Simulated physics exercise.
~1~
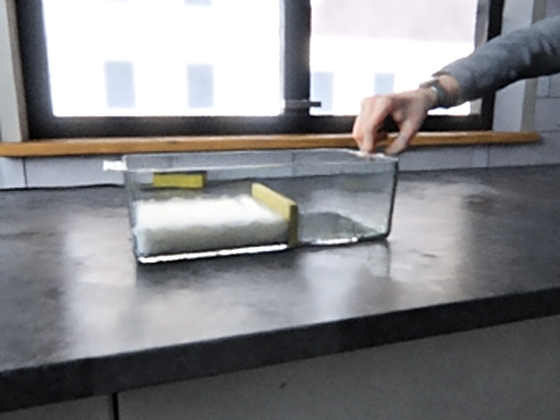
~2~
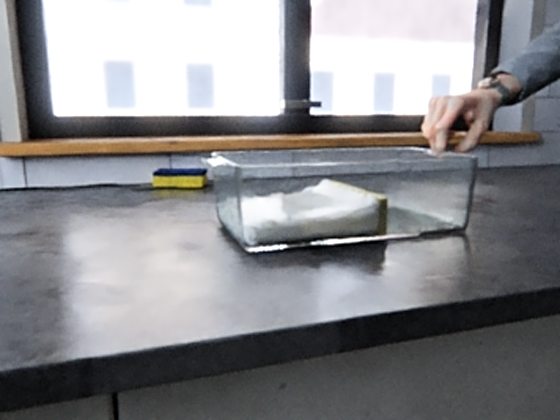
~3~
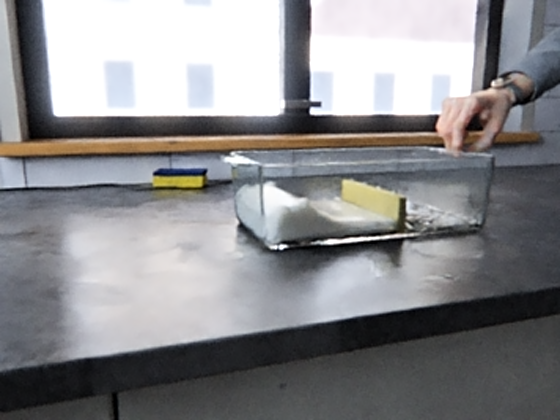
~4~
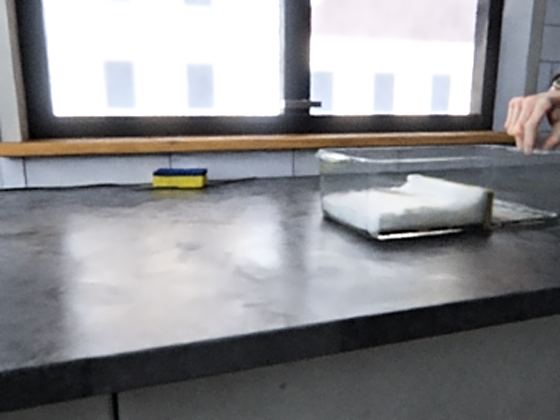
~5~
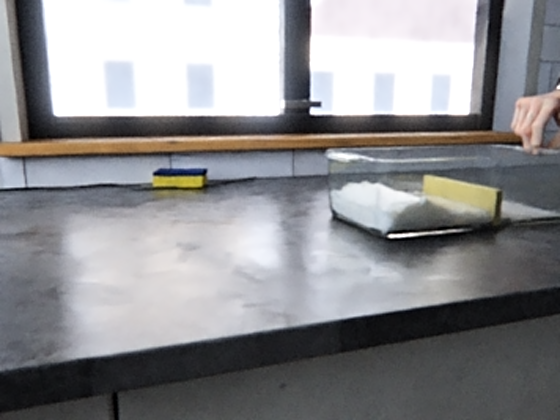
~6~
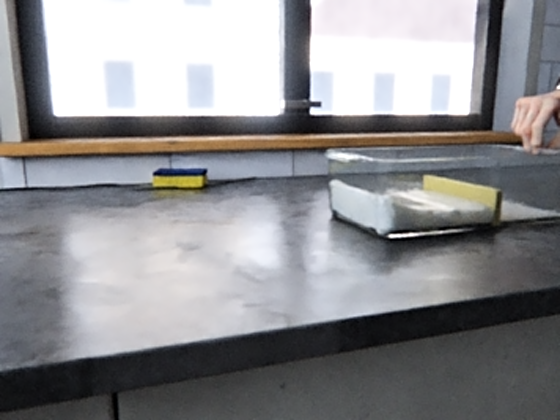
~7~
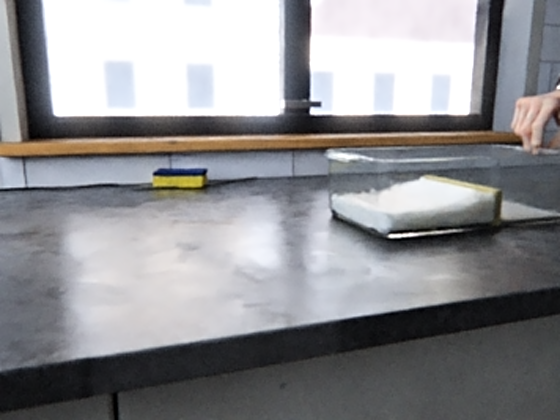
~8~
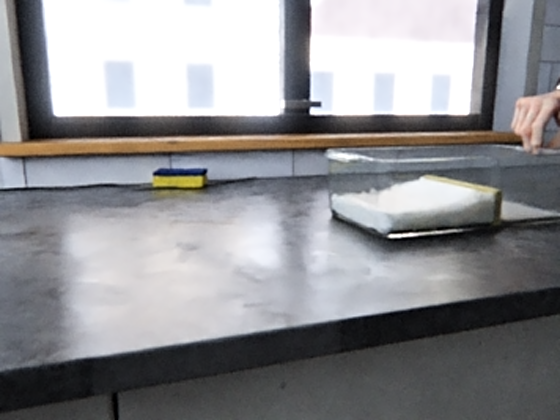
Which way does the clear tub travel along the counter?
It moves to the right, pulled along the counter by the hand at its rim.
